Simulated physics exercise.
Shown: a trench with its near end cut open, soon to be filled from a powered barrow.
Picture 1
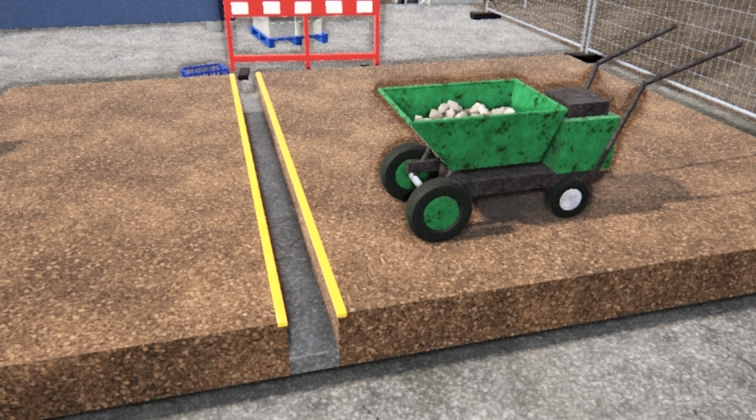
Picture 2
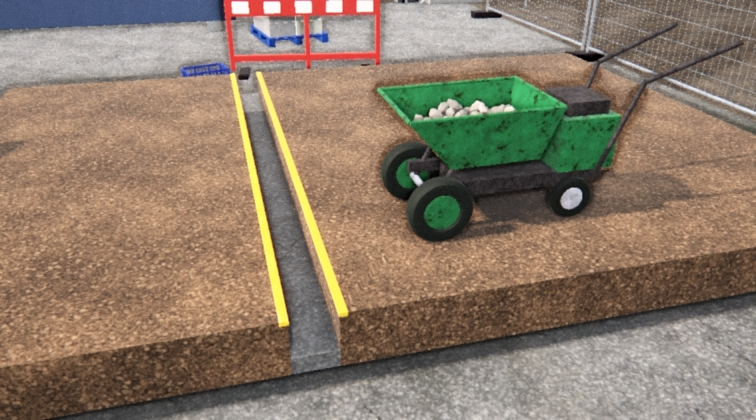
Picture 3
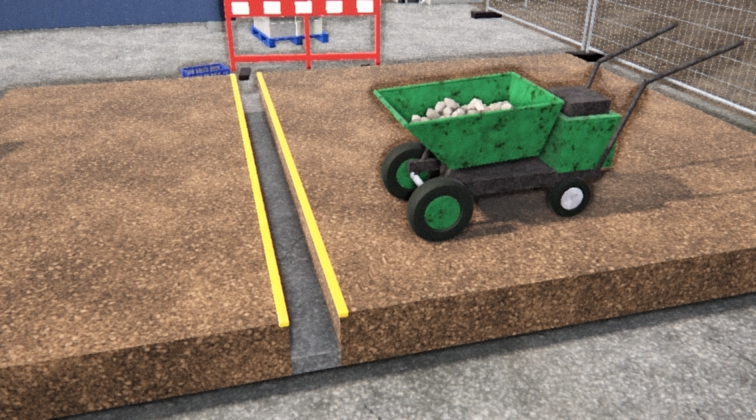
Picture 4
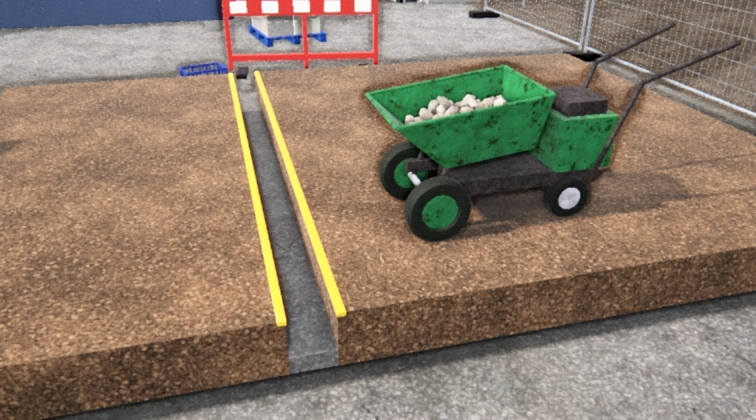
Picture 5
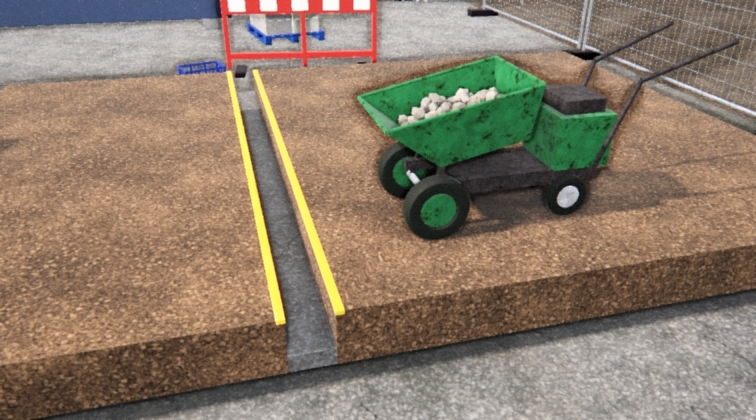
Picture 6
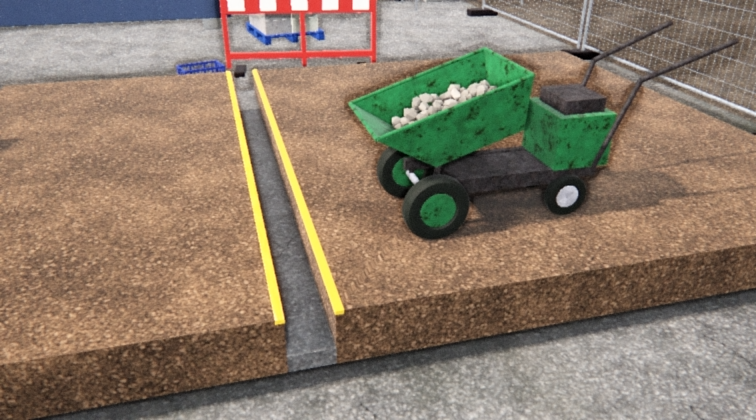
A green barrow loaded with pale broken stones stood still beside a narrow, yellow-edged trench, its skip level at first, then tilting gradually forward to the left as its back end rose.
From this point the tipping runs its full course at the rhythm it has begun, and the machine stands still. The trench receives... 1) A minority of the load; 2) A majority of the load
The answer is 2.
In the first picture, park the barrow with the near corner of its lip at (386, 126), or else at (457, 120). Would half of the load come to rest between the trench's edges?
Respectively: The bigger portion, a smaller portion.
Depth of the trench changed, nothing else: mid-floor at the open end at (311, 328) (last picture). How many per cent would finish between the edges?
The share comes to around 60 percent.
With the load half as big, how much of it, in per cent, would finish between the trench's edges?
Something like 100 in a hundred.
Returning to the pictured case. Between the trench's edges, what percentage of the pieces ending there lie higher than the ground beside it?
Estimate: Near 10 per cent.
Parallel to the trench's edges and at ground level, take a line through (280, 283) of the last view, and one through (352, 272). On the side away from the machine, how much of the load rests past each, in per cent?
The first gives 0 %, the second 100 %.
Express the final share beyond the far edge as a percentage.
Share: Near 0 %.
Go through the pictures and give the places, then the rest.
In the first frame, lip of the skip (411, 123), level; top of the load (477, 119), broken stones; first edge of the trench (330, 278); far edge (275, 285), the trench under half as wide as the skip, and about as deep as wide.
In the second frame, lip of the skip (410, 123), level; top of the load (477, 117).
In the third frame, lip of the skip (406, 126), tipped barely; top of the load (475, 115).
In the fourth frame, lip of the skip (397, 129), tipped a little; top of the load (478, 111).
In the fifth frame, lip of the skip (387, 133), tipped a little; top of the load (487, 108).
In the sixth frame, lip of the skip (377, 140), tipped clearly; top of the load (479, 102); first edge of the trench (327, 275); far edge (272, 283).
Just after the last frame, skip tipped steeply; every one in the skip.
A moment on, skip tipped steeply; almost all in the skip; about a tenth short of the trench; about a tenth in or heaped over the trench; just a few falling.
Further on, skip tipped right over; about a tenth in the skip; about a tenth short of the trench; the larger part in or heaped over the trench; just a few beyond it.
When it is over, skip tipped right over; about a tenth short of the trench; almost all in or heaped over the trench; just a few beyond it.
